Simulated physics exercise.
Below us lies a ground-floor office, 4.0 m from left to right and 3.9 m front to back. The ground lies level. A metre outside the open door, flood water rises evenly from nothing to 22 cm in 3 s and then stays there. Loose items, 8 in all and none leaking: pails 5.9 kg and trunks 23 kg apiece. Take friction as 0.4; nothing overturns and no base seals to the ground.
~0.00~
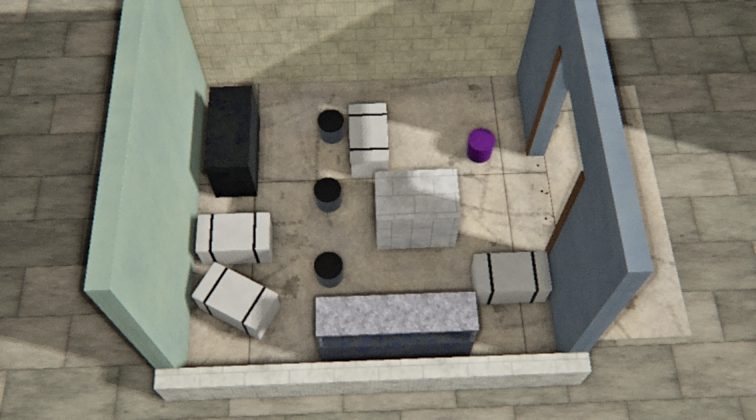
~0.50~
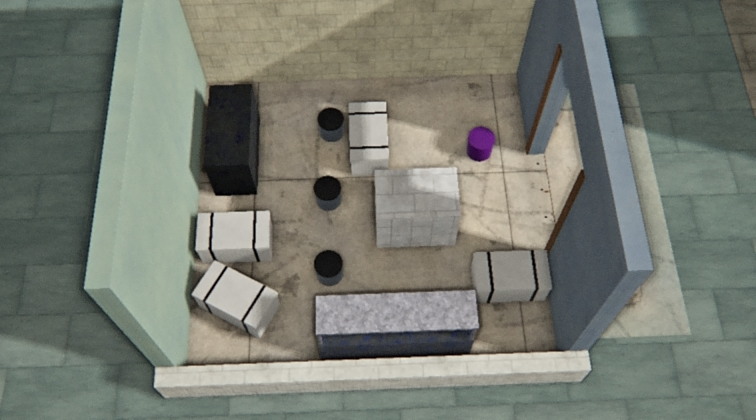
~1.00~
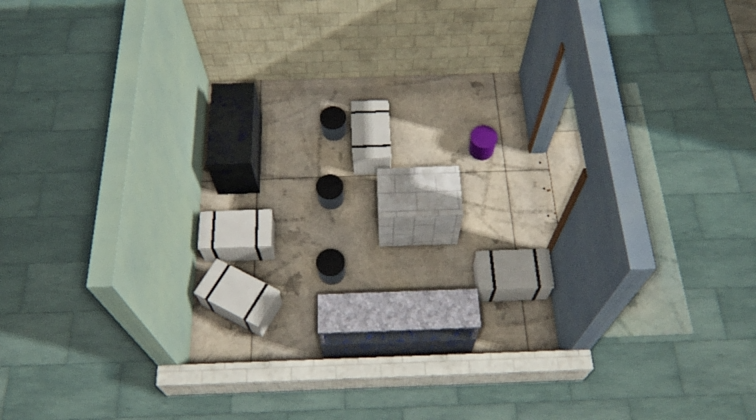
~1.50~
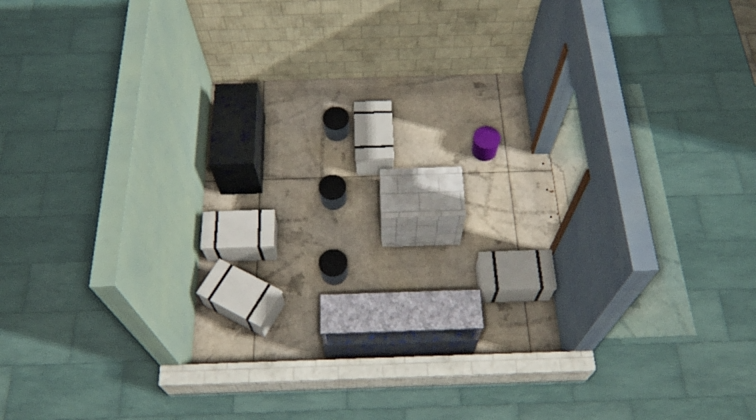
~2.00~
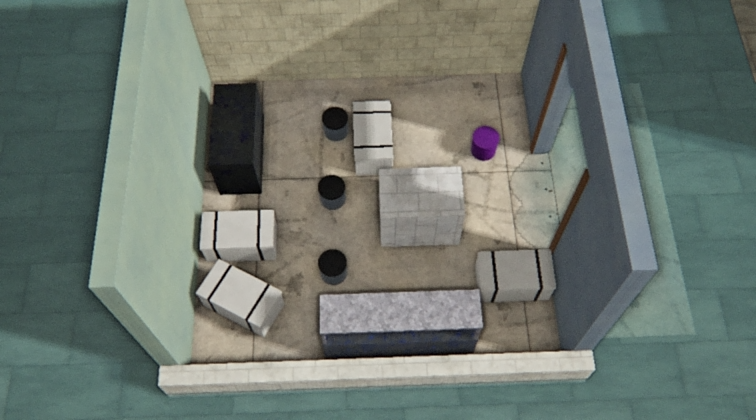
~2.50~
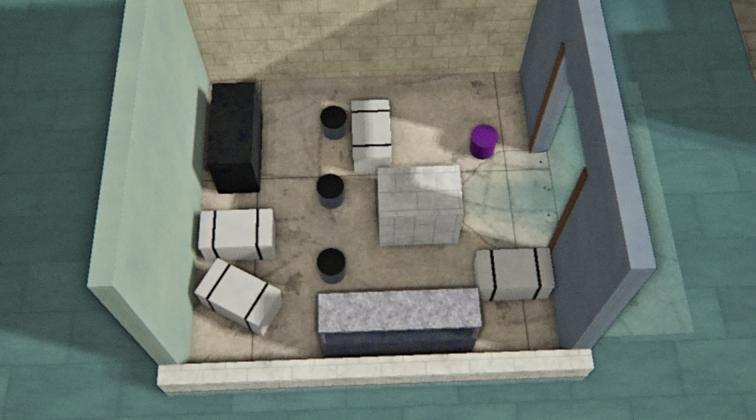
A small roofless office, seen from high above at a slant, has a green wall on the left and a blue-grey wall with a doorway on the right. White trunks with black straps, three dark pails and a purple one stand around a black cabinet, pale block and grey counter. Greenish water covers the paving outside, then spreads thinly through the doorway across the floor, while the objects stay put and the view shifts very slightly.
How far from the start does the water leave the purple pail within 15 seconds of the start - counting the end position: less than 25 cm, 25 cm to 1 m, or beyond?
The purple pail moves a short way.
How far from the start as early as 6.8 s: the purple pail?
About 60 cm.
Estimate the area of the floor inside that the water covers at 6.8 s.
Some 13 m2.
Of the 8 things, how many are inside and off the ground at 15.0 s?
At that moment 8.
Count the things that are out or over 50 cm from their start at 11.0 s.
4 of them.
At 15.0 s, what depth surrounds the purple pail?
Roughly 12 cm.
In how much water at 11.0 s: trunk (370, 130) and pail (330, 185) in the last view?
Roughly 15 and 10 cm.
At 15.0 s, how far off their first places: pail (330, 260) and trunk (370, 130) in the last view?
In turn: 200 cm, 60 cm.
After 3.5 s the purple pail is near (483, 134), 0.0 m from its start, aground; 0 afloat.
After 6.8 s the purple pail is near (465, 93), 0.7 m from its start, aground; 4 afloat.
After 11.0 s the purple pail is near (457, 86), 0.8 m from its start, afloat; 8 afloat.
After 15.0 s the purple pail is near (480, 94), 0.6 m from its start, afloat; 8 afloat.
